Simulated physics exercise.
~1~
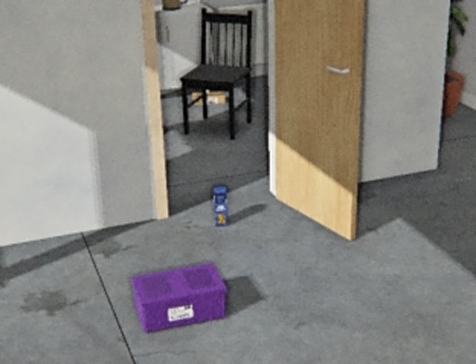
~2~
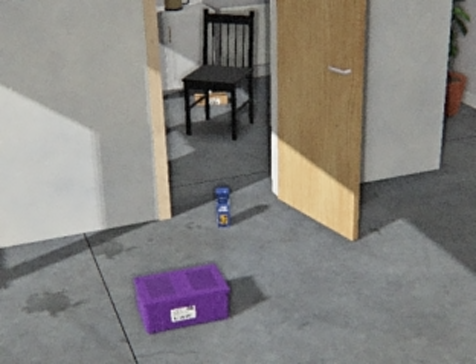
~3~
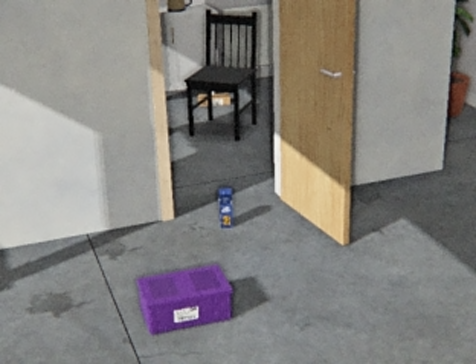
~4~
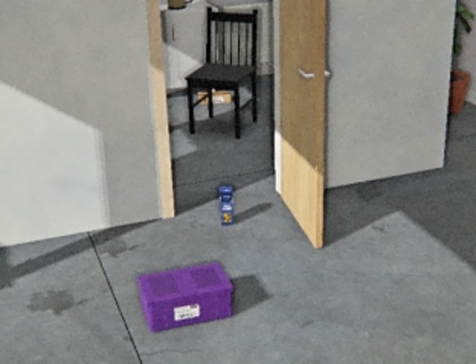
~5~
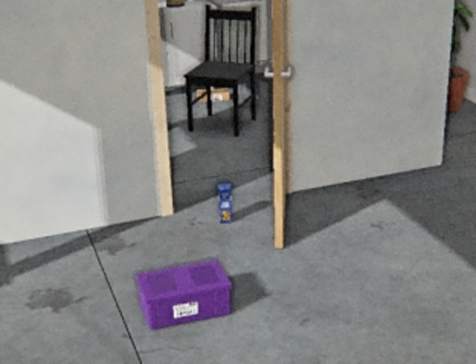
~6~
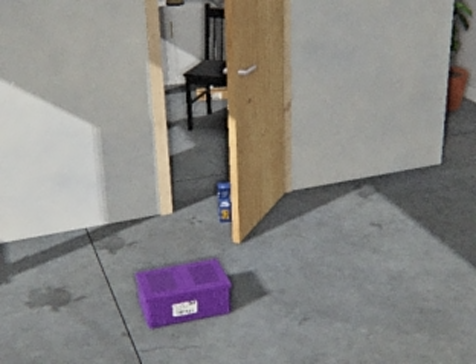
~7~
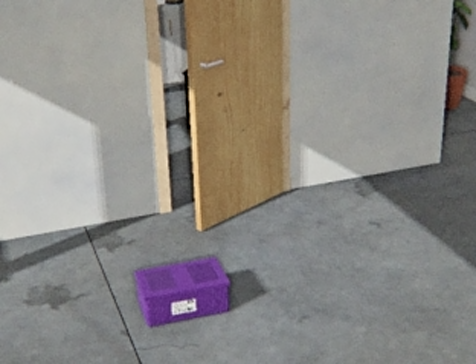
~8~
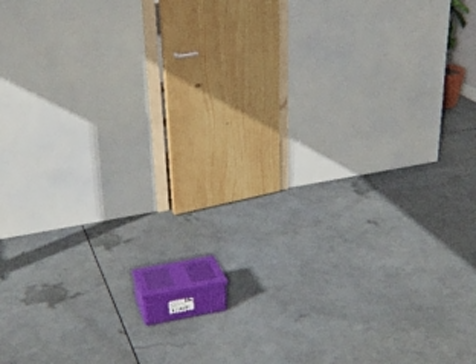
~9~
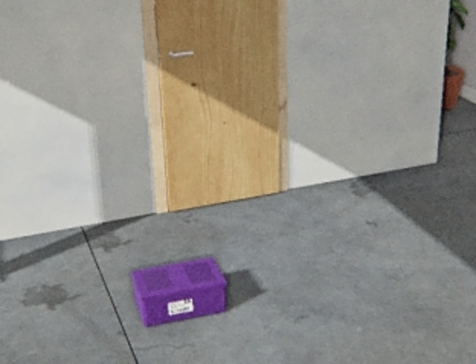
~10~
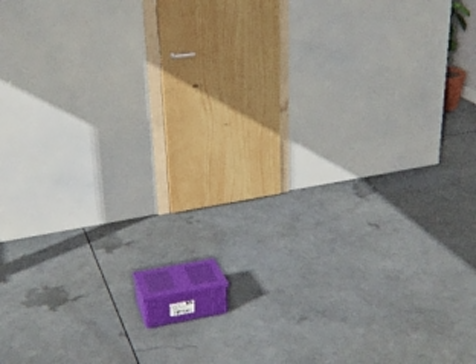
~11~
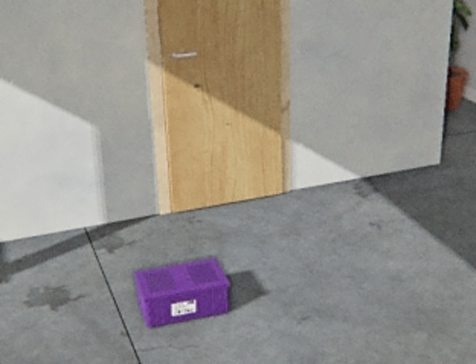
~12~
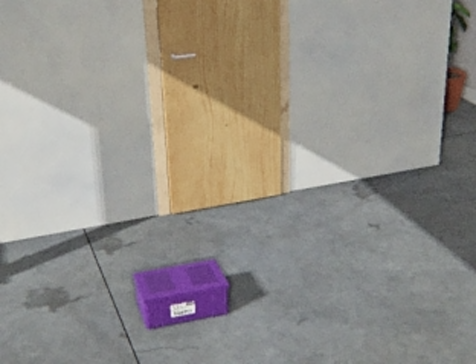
In a grey-walled room with a concrete floor, a wooden door stands open, with a black chair visible through the doorway. A small blue carton stands upright near the threshold, and a purple tote sits on the floor in the foreground. After a brief pause, the door begins to swing leftward, gradually narrowing the opening and covering the chair and then the carton from view. It keeps turning until only a thin gap remains, then settles flush in its frame. The door ends fully shut, with the carton out of sight and the tote still in its place.
